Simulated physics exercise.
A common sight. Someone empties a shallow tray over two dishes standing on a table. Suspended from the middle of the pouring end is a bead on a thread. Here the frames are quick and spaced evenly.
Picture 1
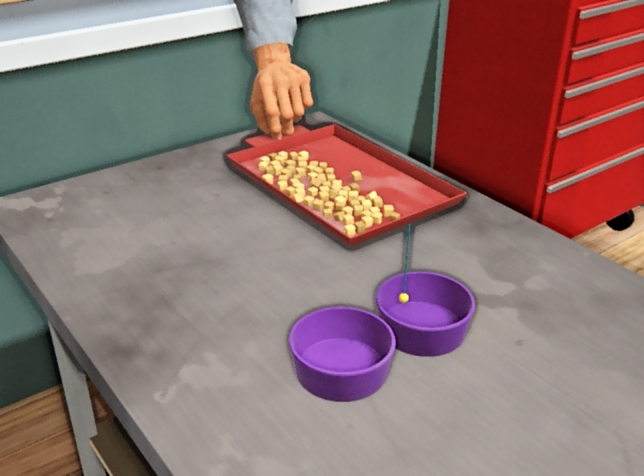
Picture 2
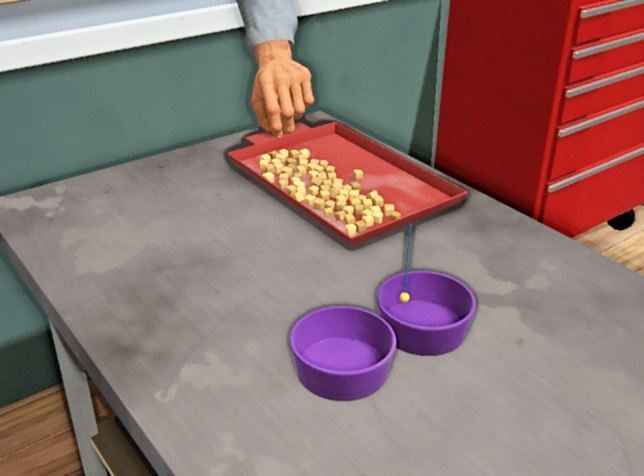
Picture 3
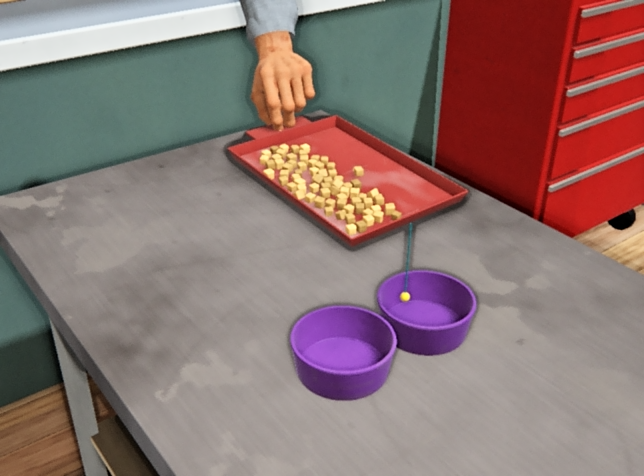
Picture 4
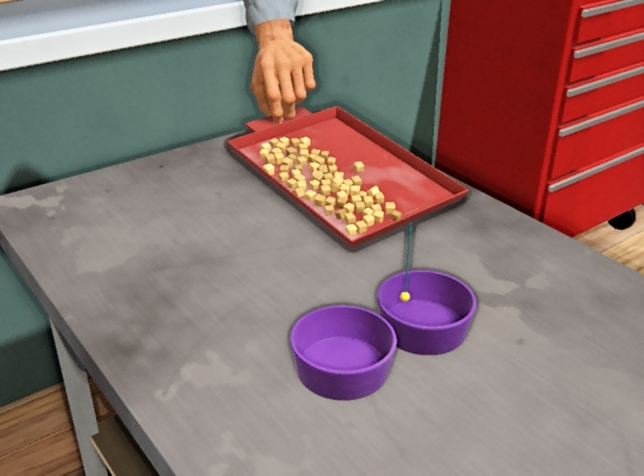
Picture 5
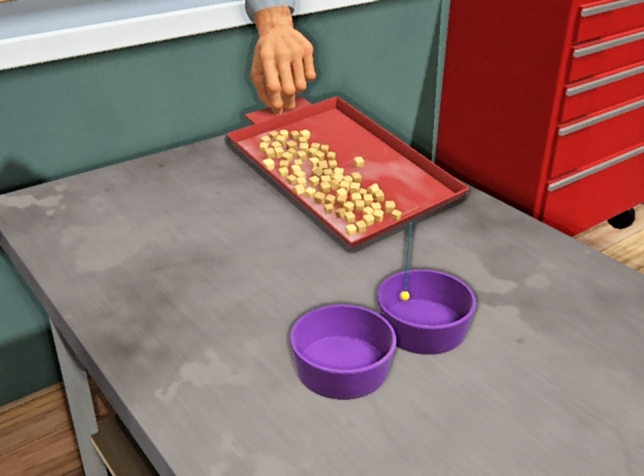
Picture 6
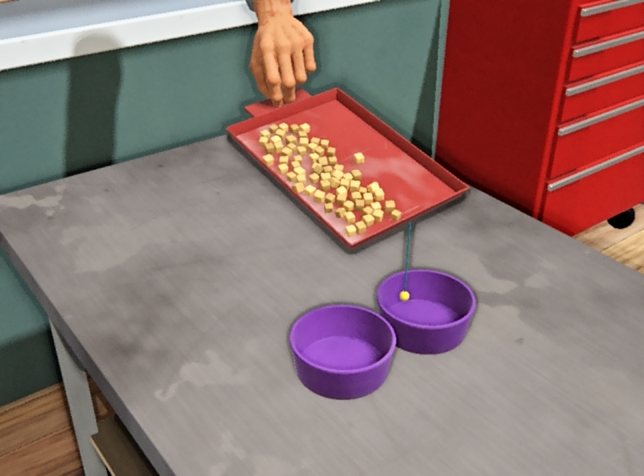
On a grey table, a hand gradually raising the handle end of a red tray of small yellowish cubes behind two purple bowls.
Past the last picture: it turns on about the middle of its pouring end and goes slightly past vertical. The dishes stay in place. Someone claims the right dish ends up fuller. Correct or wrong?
Wrong - the left dish ends fuller.
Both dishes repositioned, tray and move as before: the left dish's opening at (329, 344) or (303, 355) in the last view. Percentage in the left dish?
Roughly 70% first, roughly 40% second.
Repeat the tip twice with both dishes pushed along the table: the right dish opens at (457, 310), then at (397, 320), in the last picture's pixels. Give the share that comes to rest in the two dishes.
The first gives 90 %, the second 80 %.
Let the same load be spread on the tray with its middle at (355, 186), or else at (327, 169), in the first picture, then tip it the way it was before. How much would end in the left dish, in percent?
Try 1: 80 %; try 2: 90 %.
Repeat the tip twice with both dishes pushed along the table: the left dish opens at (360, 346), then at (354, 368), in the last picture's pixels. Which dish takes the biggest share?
The left-placed dish first, the left-placed dish second.
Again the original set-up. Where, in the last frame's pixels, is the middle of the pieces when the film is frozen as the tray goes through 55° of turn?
The load is centred near (345, 197).
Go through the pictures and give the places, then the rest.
Corners of the pouring end at (351, 235) and (460, 192), level; middle of the load at (326, 186), small wooden cubes; left dish at (374, 379); right dish at (458, 335); bead on its thread at (404, 298), in the first frame.
Corners of the pouring end at (352, 234) and (461, 192), level; middle of the load at (327, 185), in the second frame.
Corners of the pouring end at (352, 235) and (462, 190), tipped barely, lowest at the left corner; middle of the load at (328, 182), in the third frame.
Corners of the pouring end at (353, 237) and (462, 189), tipped a little, lowest at the left corner; middle of the load at (328, 178), in the fourth frame.
Corners of the pouring end at (352, 238) and (462, 187), tipped a little, lowest at the left corner; middle of the load at (328, 174), in the fifth frame.
Corners of the pouring end at (352, 240) and (462, 186), tipped a little, lowest at the left corner; middle of the load at (328, 171); left dish at (375, 377); right dish at (458, 333), in the sixth frame.
Soon after the last picture, tray tipped steeply; all on the tray.
A little later, tray tipped right over; about a third on the tray; about a third in the left dish; about a third in the air.
Later still, tray tipped past a quarter turn; most in the left dish; a small part outside both.
At rest, tray tipped past a quarter turn; most in the left dish; none in the right dish; a small part outside both.
